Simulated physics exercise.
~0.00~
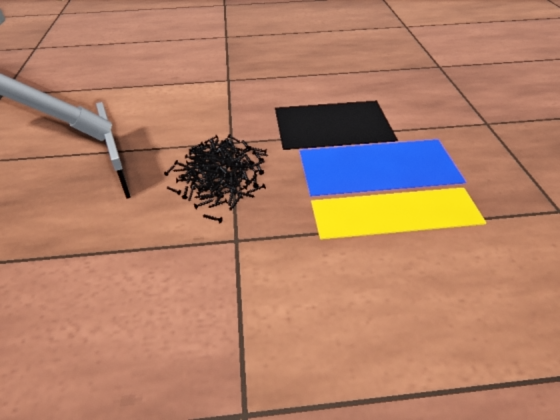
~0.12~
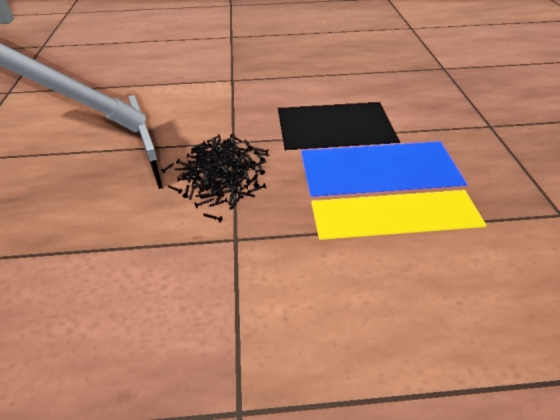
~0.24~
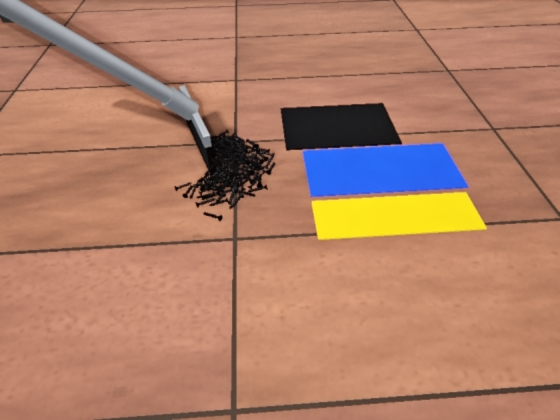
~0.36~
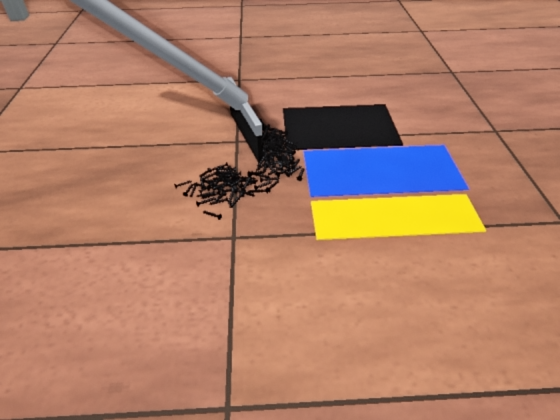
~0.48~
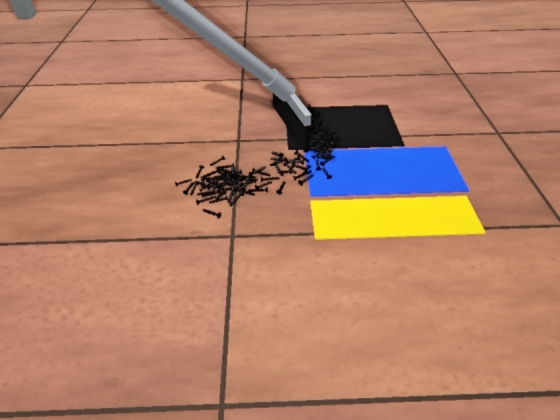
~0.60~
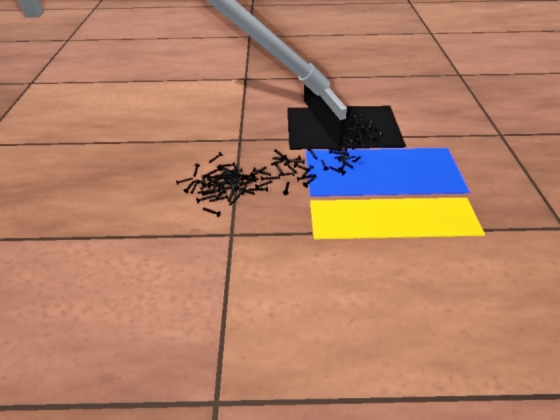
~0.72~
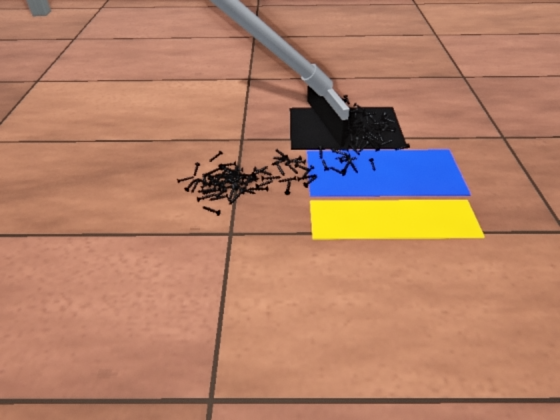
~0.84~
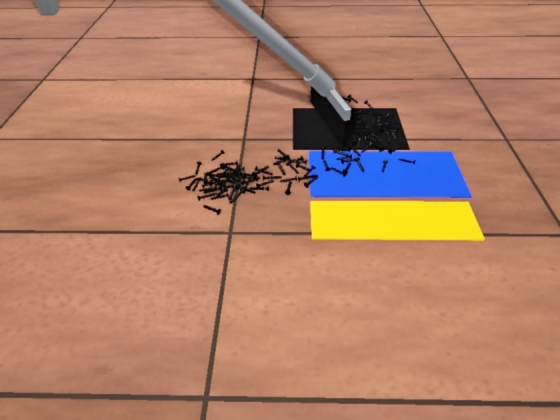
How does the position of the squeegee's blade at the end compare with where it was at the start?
At the start the blade is on the bare tiles to the left of the heap of screws. By the end it is farther right and a little farther back, resting on the black mat.
